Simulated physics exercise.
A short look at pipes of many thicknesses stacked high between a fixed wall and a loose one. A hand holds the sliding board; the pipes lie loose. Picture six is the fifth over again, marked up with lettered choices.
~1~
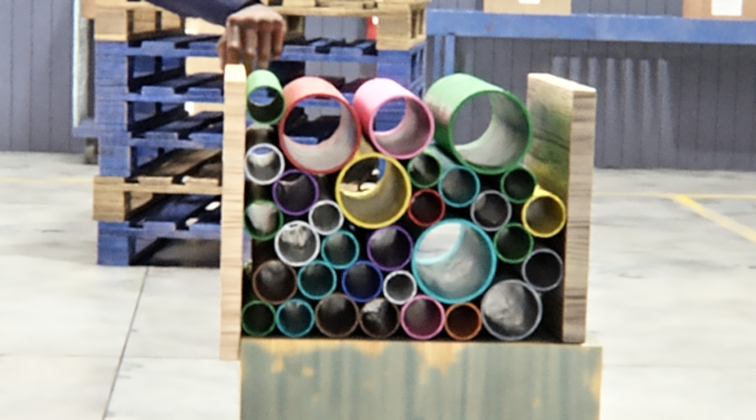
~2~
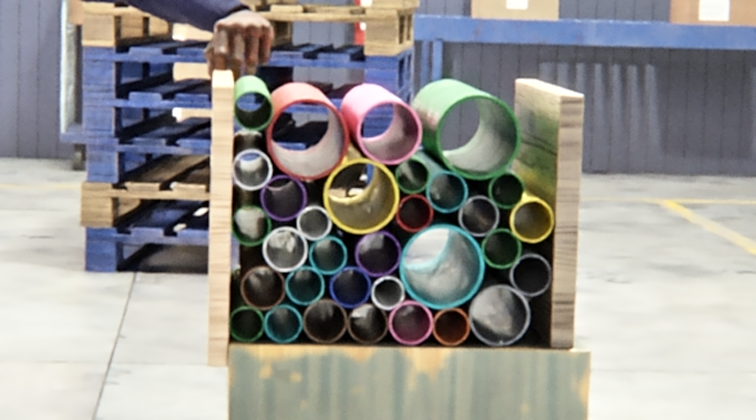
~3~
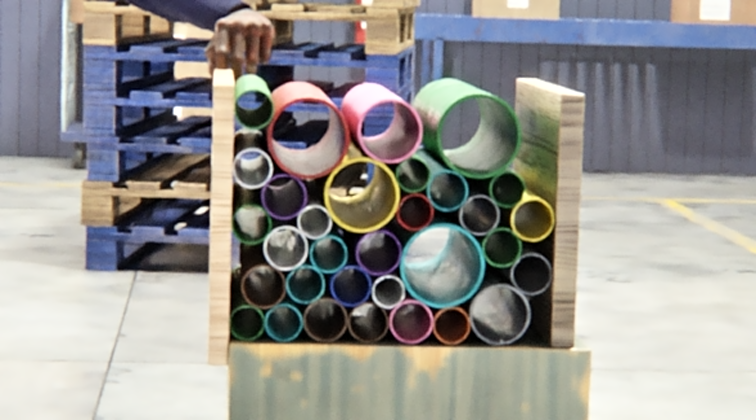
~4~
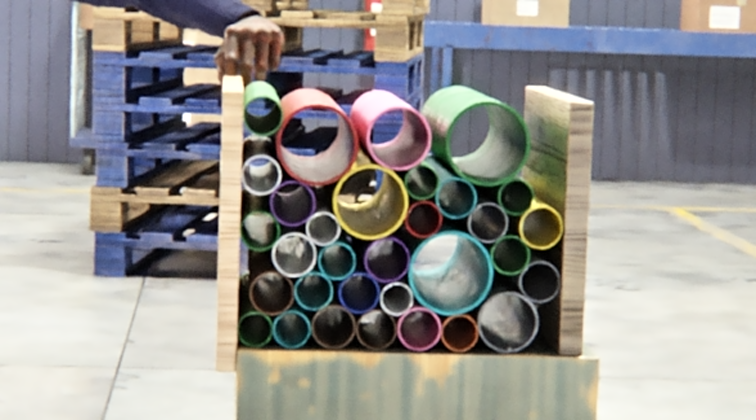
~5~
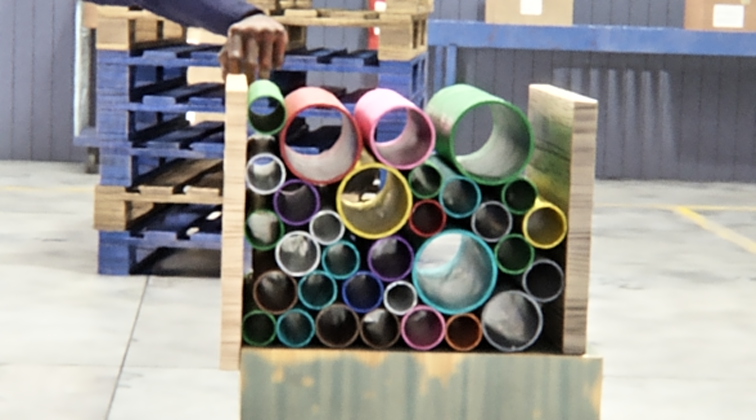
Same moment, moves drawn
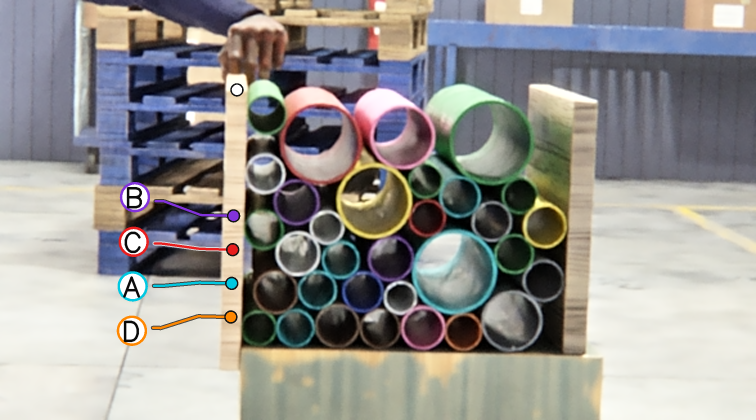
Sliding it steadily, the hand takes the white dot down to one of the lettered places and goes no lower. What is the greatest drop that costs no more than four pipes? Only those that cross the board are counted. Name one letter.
Lower it to C and no more.
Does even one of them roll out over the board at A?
Yes.
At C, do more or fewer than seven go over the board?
Fewer than seven.
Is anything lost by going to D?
Yes, at D.
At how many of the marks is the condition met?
The number is two.
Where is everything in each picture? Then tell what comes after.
In the first frame, a green pipe (258, 318); a white pipe (297, 243).
In the second frame, a white pipe (285, 249).
In the third frame, a yellow pipe (362, 195); a white pipe (252, 168).
In the fourth frame, a pink pipe (399, 138); side board (230, 210).
In the fifth frame, a green pipe (258, 328); a white pipe (298, 253).
On the marked copy, A at (232, 283); B at (234, 216); C at (233, 250); D at (231, 317); the white dot at (237, 90).
Following C. Soon after the start, top of the board (245, 170).
Later, top of the board (243, 249).
In the end, top of the board (243, 249), four out over the board.
As for the rest, A more than four out over the board; B none out over the board; D more than four out over the board.
